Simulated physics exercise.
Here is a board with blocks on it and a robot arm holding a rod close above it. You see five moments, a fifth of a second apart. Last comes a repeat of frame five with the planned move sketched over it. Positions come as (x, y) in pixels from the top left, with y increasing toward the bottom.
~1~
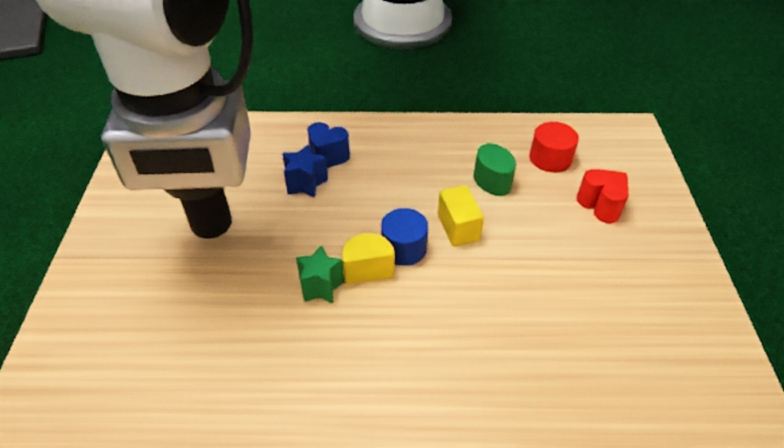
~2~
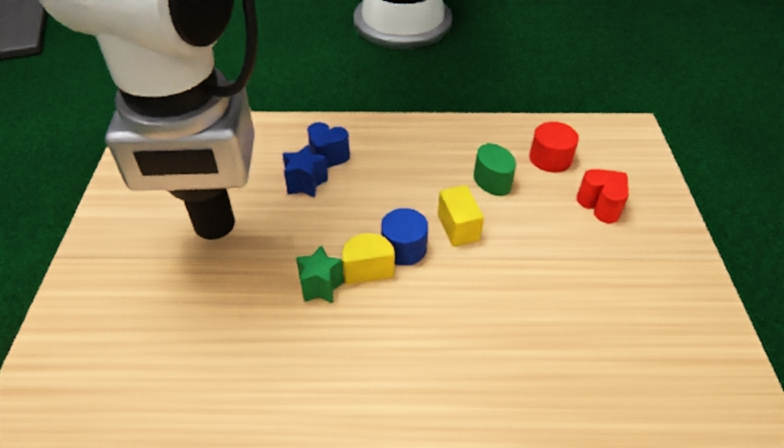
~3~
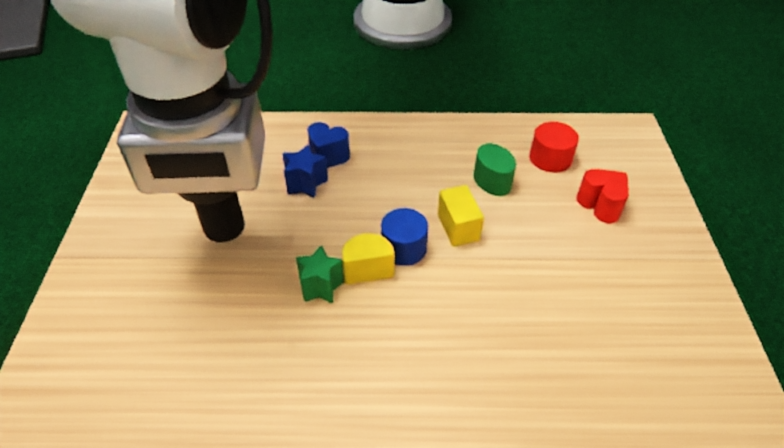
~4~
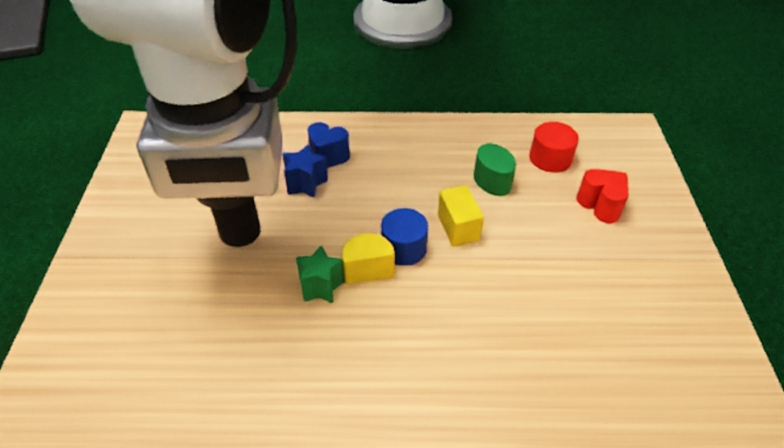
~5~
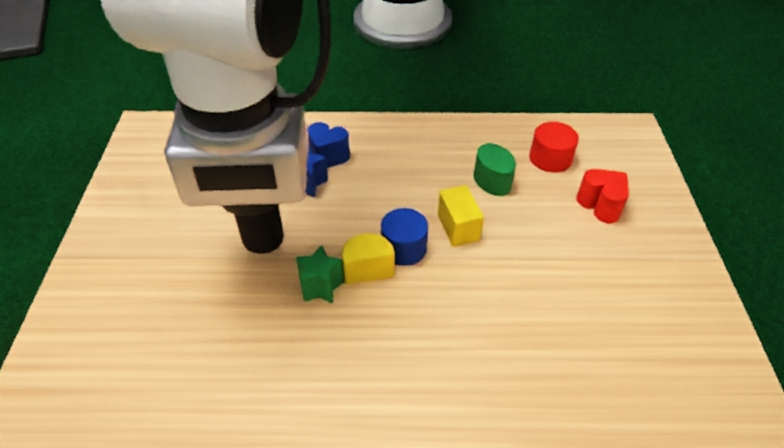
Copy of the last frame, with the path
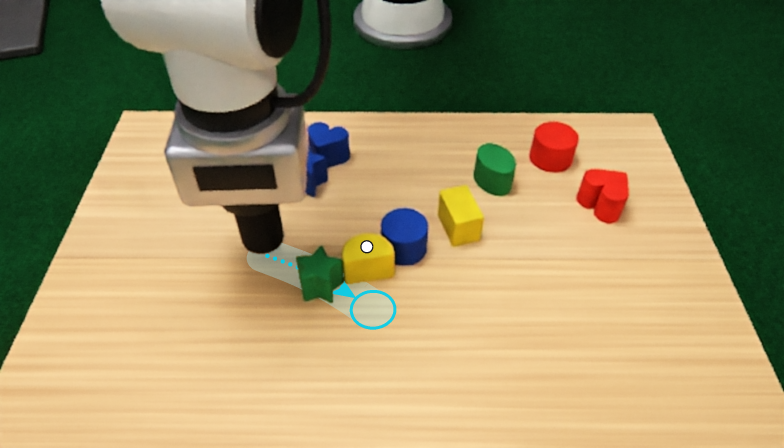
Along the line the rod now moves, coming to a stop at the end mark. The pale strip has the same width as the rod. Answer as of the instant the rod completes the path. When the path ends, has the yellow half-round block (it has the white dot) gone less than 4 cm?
Yes, I think so.
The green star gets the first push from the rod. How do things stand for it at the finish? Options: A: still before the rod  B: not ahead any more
I choose A.
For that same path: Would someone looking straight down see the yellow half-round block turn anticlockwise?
I believe so.
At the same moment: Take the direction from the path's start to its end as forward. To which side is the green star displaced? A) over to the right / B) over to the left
I choose A.
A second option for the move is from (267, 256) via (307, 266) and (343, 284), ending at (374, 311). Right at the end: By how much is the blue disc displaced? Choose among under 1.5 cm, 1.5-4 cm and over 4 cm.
Answer: Less than 1.5 cm.
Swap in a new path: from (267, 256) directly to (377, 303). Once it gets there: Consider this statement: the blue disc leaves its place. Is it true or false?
True - the claim holds.
The line goes from (267, 256) by way of (304, 270) and (339, 287) to (373, 309); the dot is on the yellow half-round block.
The first path, step by step. One third of the way, rod (301, 254); green star (323, 270).
Two thirds of the way, rod (337, 271); green star (356, 292); yellow half-round block (380, 250), turned 20° anticlockwise; blue disc (410, 222).
At the end, rod (373, 294); blue star unmoved; green star (389, 318); yellow half-round block (400, 258), turned 70° anticlockwise; blue disc (412, 220).
